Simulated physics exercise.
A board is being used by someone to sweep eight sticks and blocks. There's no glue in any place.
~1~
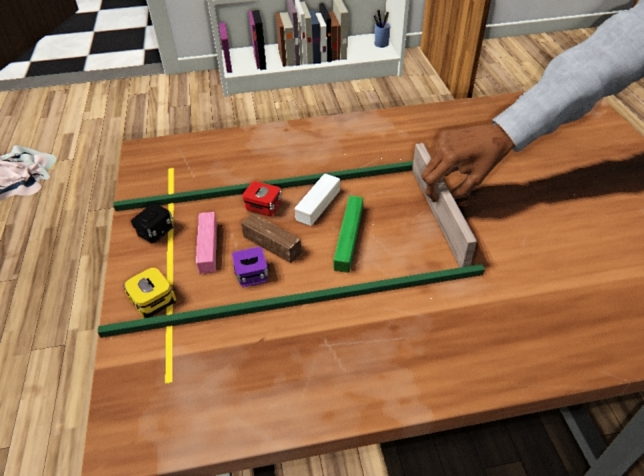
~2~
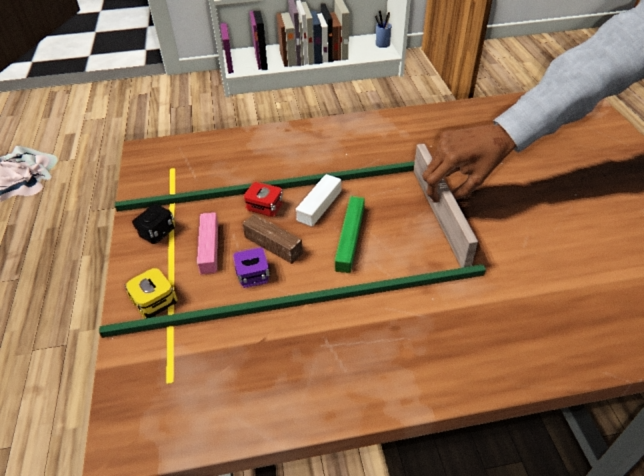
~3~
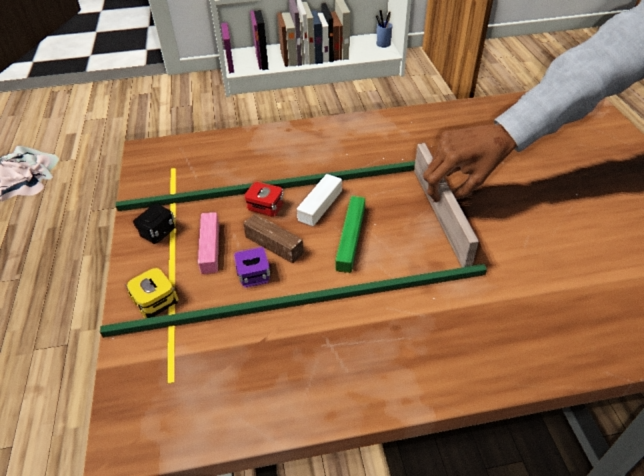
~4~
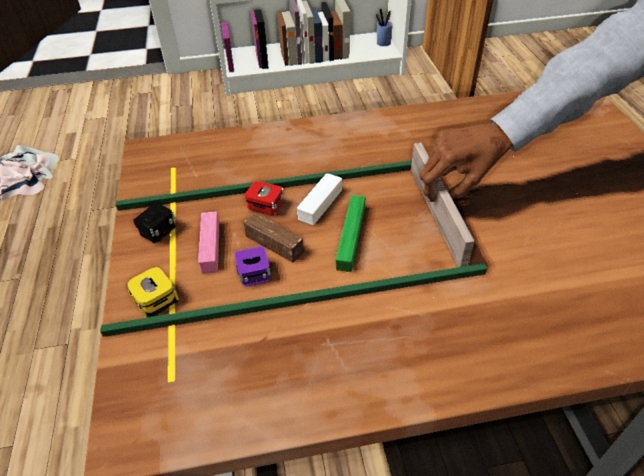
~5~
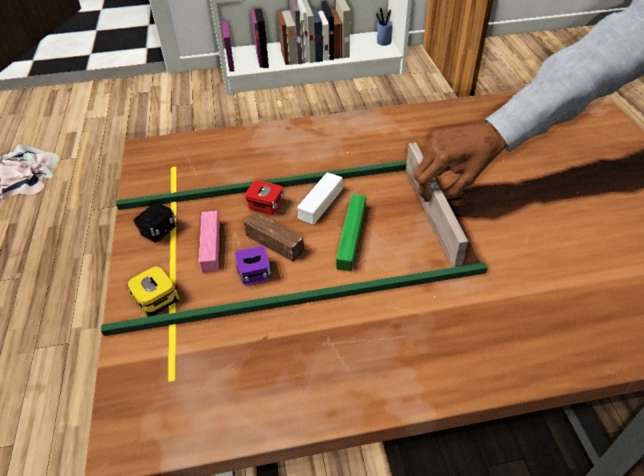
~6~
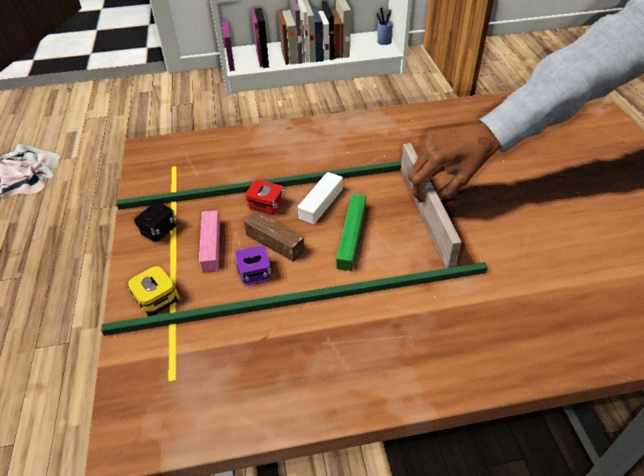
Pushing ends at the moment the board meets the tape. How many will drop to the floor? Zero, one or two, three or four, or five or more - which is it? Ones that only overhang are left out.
Pieces that go over the edge: One, or two at most.
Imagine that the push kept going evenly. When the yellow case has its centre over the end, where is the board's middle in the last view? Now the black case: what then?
The middle is at (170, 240) when it's the yellow case, and at (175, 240) when it's the black case.
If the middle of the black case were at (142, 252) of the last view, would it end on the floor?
It drops down.
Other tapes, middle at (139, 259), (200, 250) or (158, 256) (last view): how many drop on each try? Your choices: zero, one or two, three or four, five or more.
So, tape by tape, it's five or over, then none, then 3 or 4.
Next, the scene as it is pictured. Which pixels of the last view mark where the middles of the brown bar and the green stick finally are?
The brown bar comes to rest at (131, 258), and the green stick comes to rest at (164, 259).
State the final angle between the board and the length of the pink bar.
About 30° out of line.
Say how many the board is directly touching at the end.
2 are in contact with it.
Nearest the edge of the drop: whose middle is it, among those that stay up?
Yellow case.
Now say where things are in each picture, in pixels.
In the first frame, black case (153, 224); yellow case (150, 293); pink bar (207, 242); board (441, 202); tape (170, 256).
In the second frame, yellow case (151, 293); brown bar (273, 238).
In the third frame, pink bar (209, 242); purple case (253, 268).
In the fourth frame, black case (155, 224); green stick (351, 232).
In the fifth frame, yellow case (153, 292); white stick (321, 198).
In the sixth frame, black case (156, 223); yellow case (153, 291); pink bar (210, 240); board (428, 202); tape (173, 254).
Early on, none off yet; black case at rest near (156, 223); yellow case at rest near (153, 291); pink bar at rest near (210, 240).
A while later, none off yet; black case travelled a little near (143, 225); yellow case moving near (144, 293); pink bar travelled about its own width near (156, 262).
Finally, the number that fall off is one or two; lost, black case.
